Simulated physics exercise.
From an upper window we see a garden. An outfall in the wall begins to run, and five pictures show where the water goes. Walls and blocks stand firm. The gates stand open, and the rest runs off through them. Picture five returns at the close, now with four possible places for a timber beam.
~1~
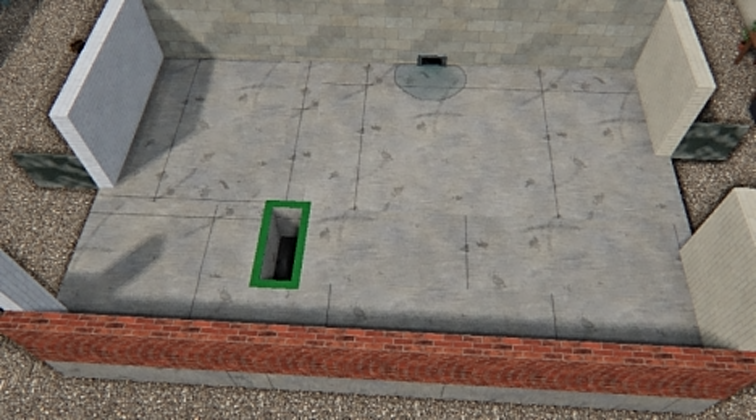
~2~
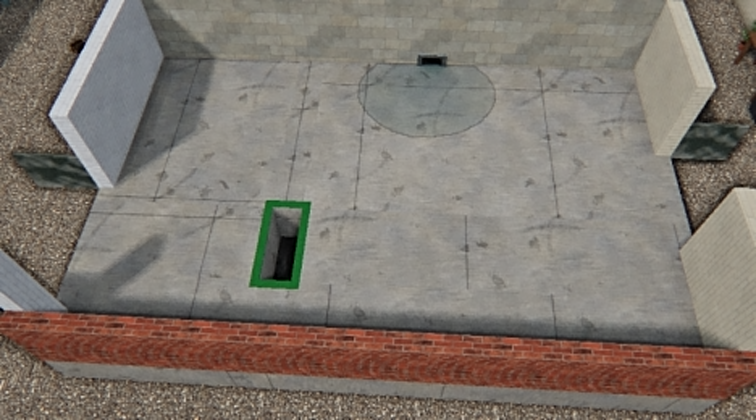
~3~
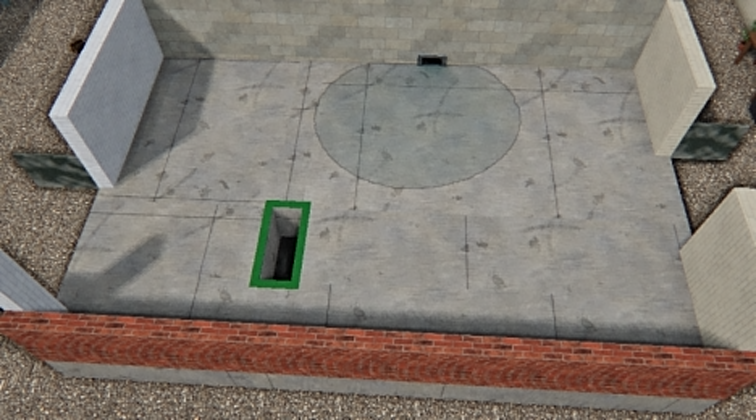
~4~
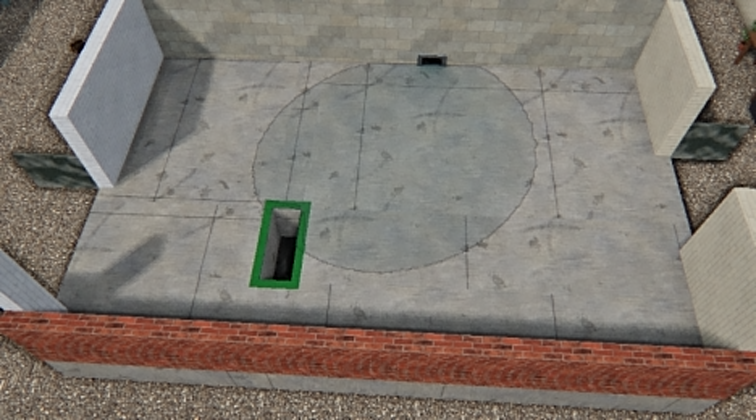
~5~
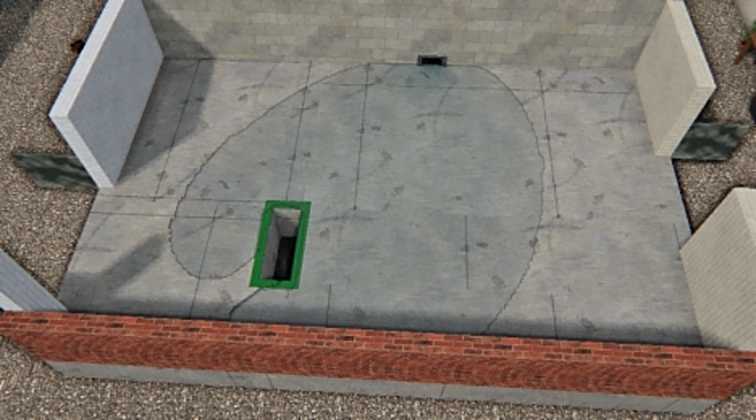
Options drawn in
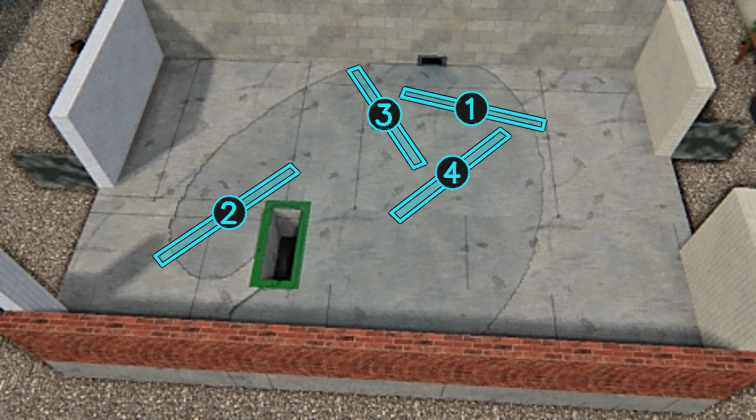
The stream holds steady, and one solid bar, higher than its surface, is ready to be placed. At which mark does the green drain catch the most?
4 works best here.
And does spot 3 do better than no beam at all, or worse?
Worse.
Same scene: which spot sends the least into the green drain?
That is spot 3.
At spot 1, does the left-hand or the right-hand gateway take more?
The left gate.
On the marked copy, 1 from (403, 92) to (543, 125); 2 from (158, 260) to (294, 168); 3 from (353, 69) to (419, 165); 4 from (395, 217) to (504, 132).
If 1 is chosen, about 17 % of the stream runs into the green drain, about 81 % out by the gates.
If 2 is chosen, about 29 % of the stream runs into the green drain, about 70 % out by the gates.
If 3 is chosen, about 11 % of the stream runs into the green drain, about 87 % out by the gates.
If 4 is chosen, about 49 % of the stream runs into the green drain, about 50 % out by the gates.
